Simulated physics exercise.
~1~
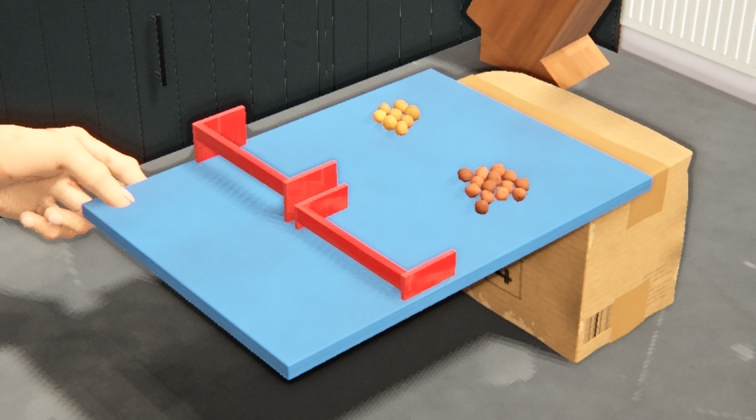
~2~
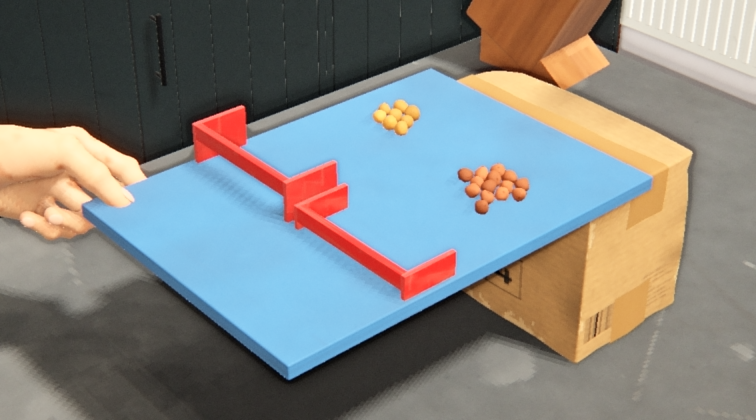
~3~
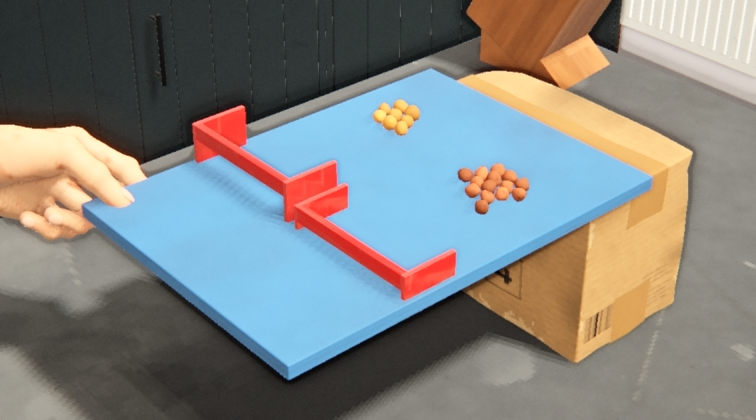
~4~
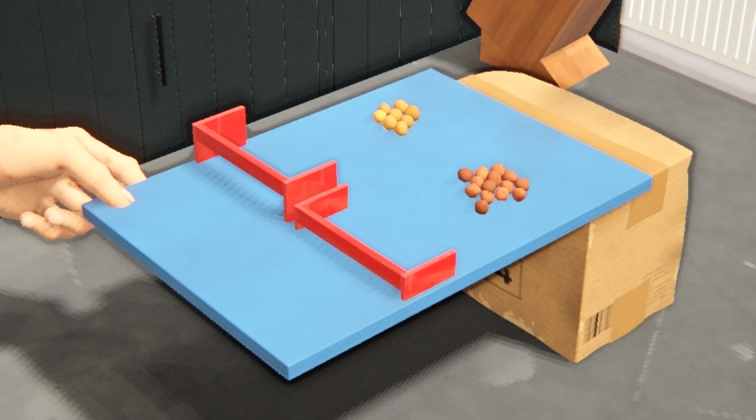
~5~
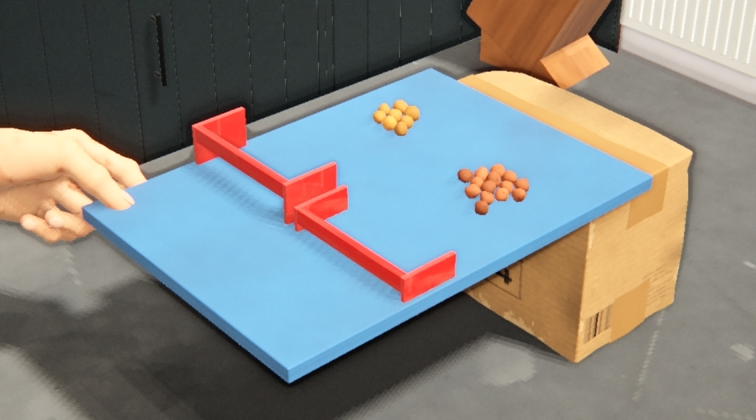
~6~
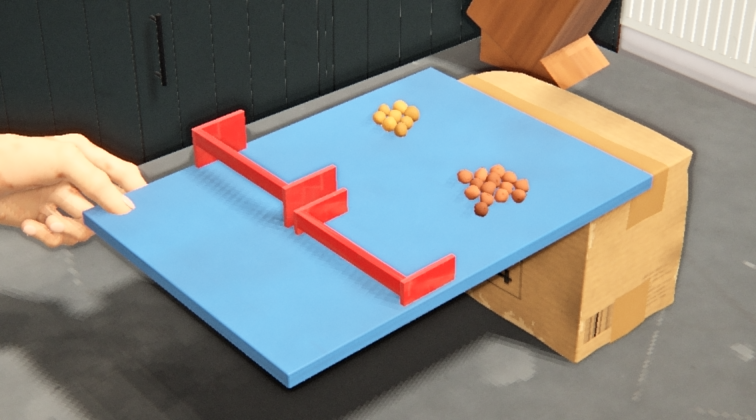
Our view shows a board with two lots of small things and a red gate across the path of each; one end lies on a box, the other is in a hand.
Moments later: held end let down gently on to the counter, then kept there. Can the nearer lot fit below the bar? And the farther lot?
Outcome: Nearer lot: Stuck; farther lot: Clear.
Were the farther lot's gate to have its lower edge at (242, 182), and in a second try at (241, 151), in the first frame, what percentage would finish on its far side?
I'd say around 0 in a hundred, and around 100 in a hundred after that.
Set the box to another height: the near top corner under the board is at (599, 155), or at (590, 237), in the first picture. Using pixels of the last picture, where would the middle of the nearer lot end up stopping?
(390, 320) and (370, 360).
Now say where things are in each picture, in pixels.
The first frame shows held end of the board at (291, 359), level; box at (538, 204), tall, over half the board's length; nearer lot at (490, 188), a few clay pellets; farther lot at (395, 115), a few roasted chickpeas; nearer gate at (350, 246), its slot lower than a piece; farther gate at (241, 159), its slot higher than a piece.
The second frame shows held end of the board at (291, 359), level; farther lot at (395, 115).
The third frame shows held end of the board at (291, 359), level; nearer lot at (490, 188).
The fourth frame shows held end of the board at (291, 360), level; farther lot at (395, 116).
The fifth frame shows held end of the board at (291, 362), level; nearer lot at (490, 188).
The sixth frame shows held end of the board at (291, 368), down by 1°; box at (538, 204); nearer lot at (490, 190), not moving; farther lot at (395, 117), not moving; nearer gate at (350, 252); farther gate at (240, 164).
Then, 0.79 s after the last picture, board sloping at 17°; nearer lot on its way down; farther lot on its way down.
Then, 1.49 s after the last picture, board sloping at 30°; nearer lot has reached its gate; farther lot all past its gate.
Then, 2.08 s after the last picture, board resting at 31°; nearer lot has reached its gate; farther lot all past its gate.
At rest, board resting at 31°; nearer lot gathered behind its gate; farther lot all past its gate.
